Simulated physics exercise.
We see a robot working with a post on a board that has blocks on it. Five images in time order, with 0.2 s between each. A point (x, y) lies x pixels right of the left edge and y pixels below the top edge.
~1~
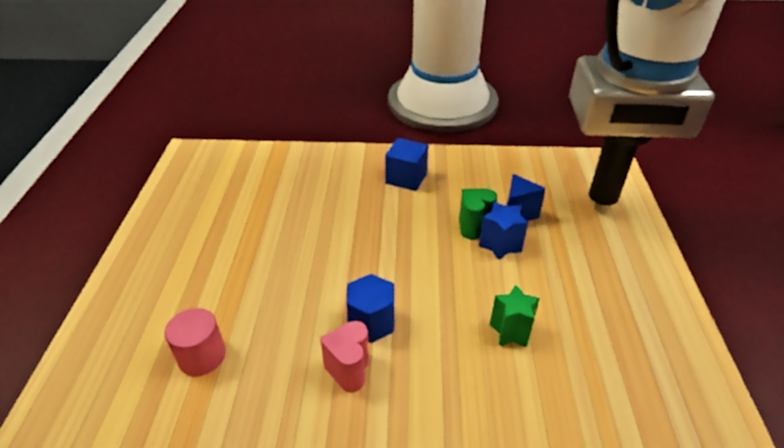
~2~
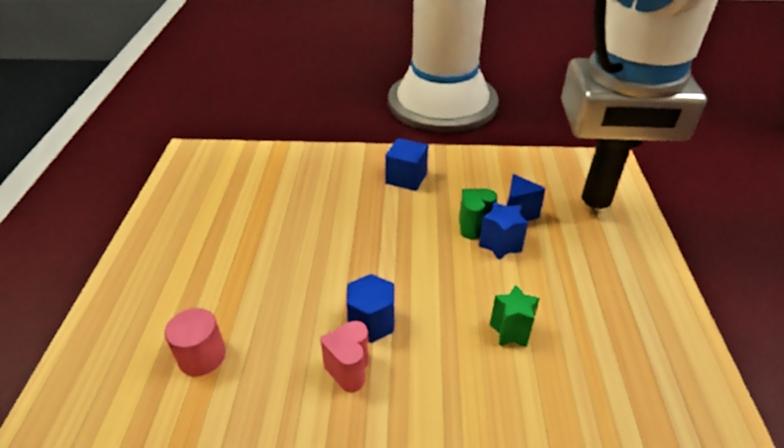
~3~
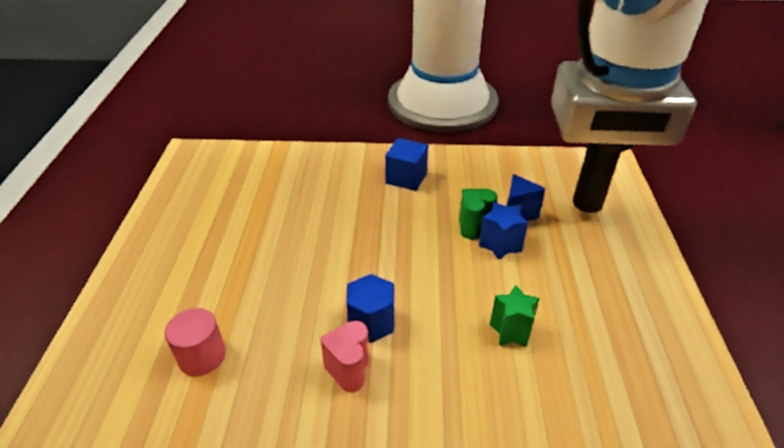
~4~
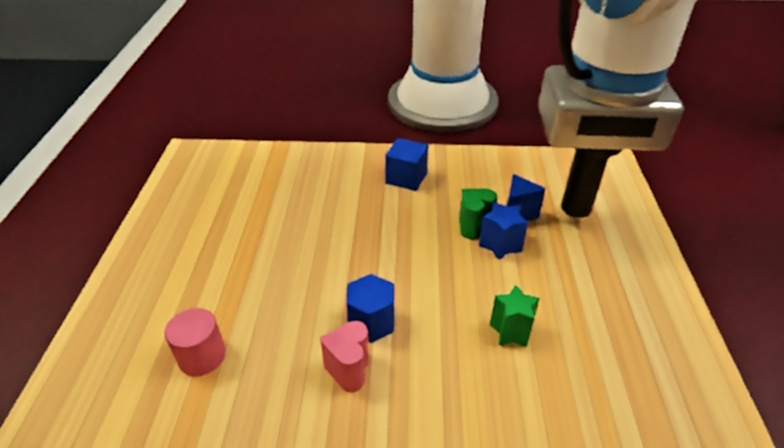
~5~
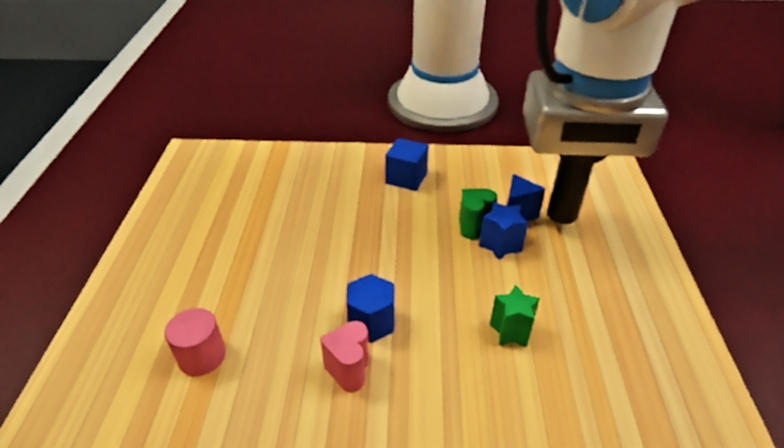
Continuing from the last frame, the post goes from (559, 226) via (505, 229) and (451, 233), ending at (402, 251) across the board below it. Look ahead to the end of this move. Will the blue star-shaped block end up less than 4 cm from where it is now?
I'd say yes.
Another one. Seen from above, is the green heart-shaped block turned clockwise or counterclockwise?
The answer is clockwise.
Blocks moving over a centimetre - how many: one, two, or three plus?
It moves three or more blocks.
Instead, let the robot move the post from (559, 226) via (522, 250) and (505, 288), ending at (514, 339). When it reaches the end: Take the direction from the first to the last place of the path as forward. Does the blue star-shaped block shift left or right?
That block drifts right.
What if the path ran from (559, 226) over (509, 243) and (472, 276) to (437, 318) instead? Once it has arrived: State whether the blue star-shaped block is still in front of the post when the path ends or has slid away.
I expect it to be beside or behind the post.
What follows on the original path. One third of the way, post at (506, 218); green heart-shaped block at (473, 197), turned 15° clockwise; blue star-shaped block at (493, 220), turned 25° anticlockwise; blue triangular piece at (511, 181).
Two thirds of the way, post at (451, 222); green heart-shaped block at (416, 197), turned 35° clockwise; blue star-shaped block at (476, 224), turned 105° anticlockwise; blue triangular piece at (511, 181).
At the end, post at (402, 240); blue six-sided block unmoved; green heart-shaped block at (390, 197), turned 95° clockwise; blue star-shaped block at (476, 224), turned 105° anticlockwise; blue triangular piece at (511, 181).
